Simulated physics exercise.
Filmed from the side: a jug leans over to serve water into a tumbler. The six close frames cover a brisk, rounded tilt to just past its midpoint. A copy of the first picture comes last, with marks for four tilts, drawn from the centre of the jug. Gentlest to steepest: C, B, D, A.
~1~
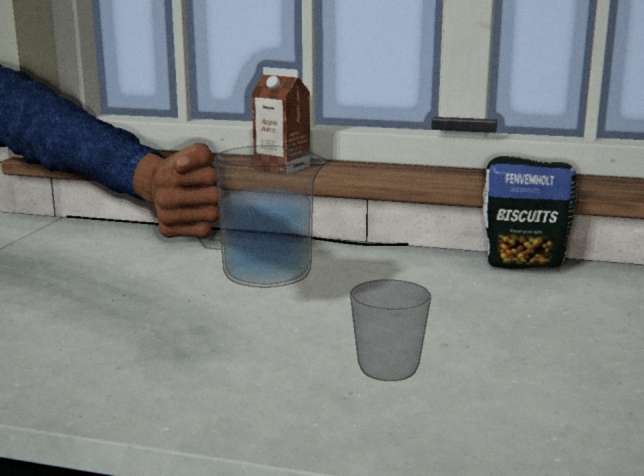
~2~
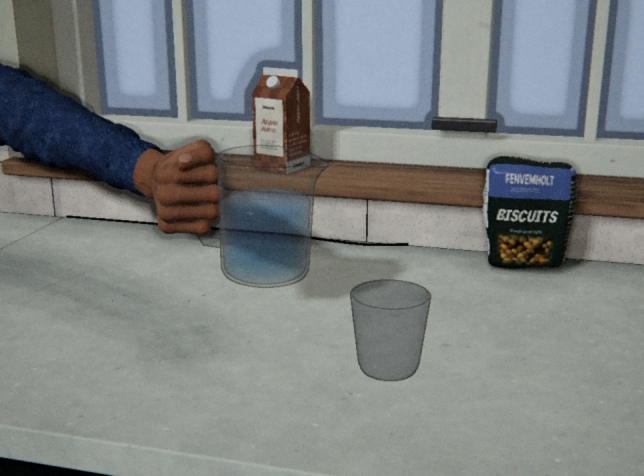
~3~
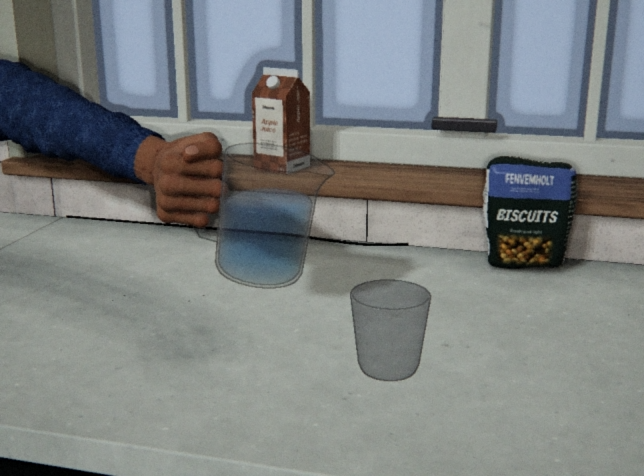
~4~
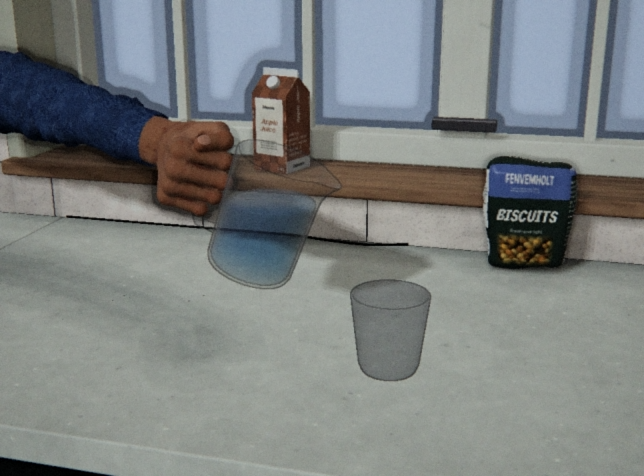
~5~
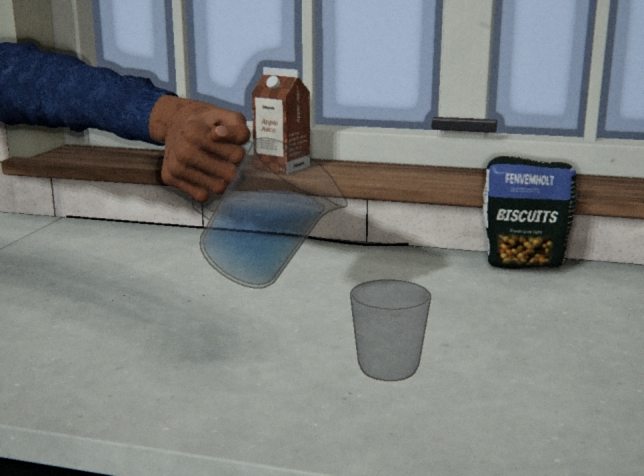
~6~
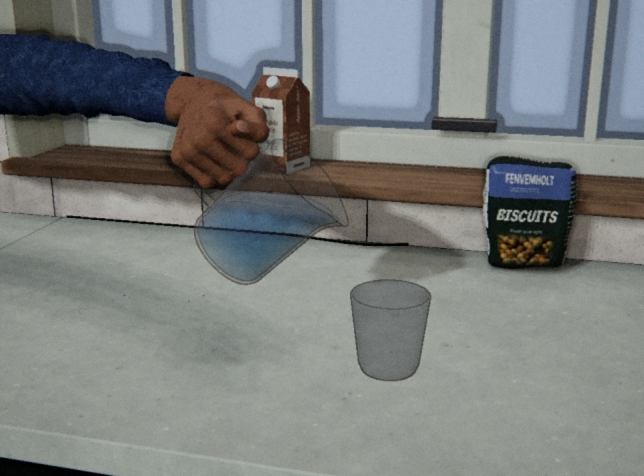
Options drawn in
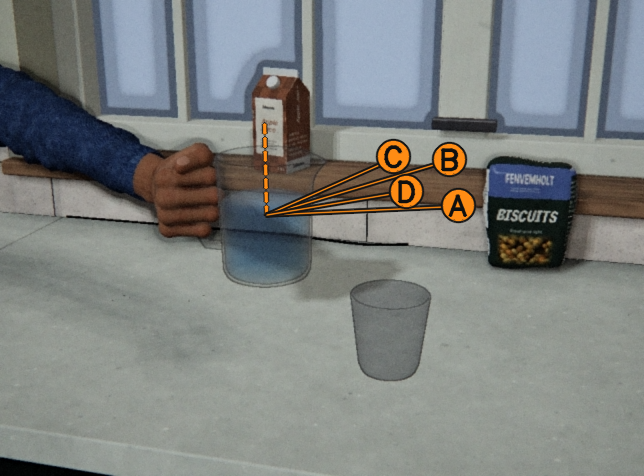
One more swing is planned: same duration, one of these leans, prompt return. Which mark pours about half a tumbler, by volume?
Use line C.
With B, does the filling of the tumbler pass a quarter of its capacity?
Yes, it does.
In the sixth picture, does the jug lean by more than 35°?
Yes, it does.
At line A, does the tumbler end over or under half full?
Over half.
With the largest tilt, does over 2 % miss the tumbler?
Yes, it does.
On the marked copy, A at (441, 207); B at (433, 165); C at (379, 165); D at (389, 194).
Choosing A, the tumbler ends with about 96 % of what it can hold; 13 % of the water is spilt.
Choosing B, the tumbler ends with about 70 % of what it can hold.
Choosing C, the tumbler ends with about 47 % of what it can hold.
Choosing D, the tumbler ends with about 94 % of what it can hold.
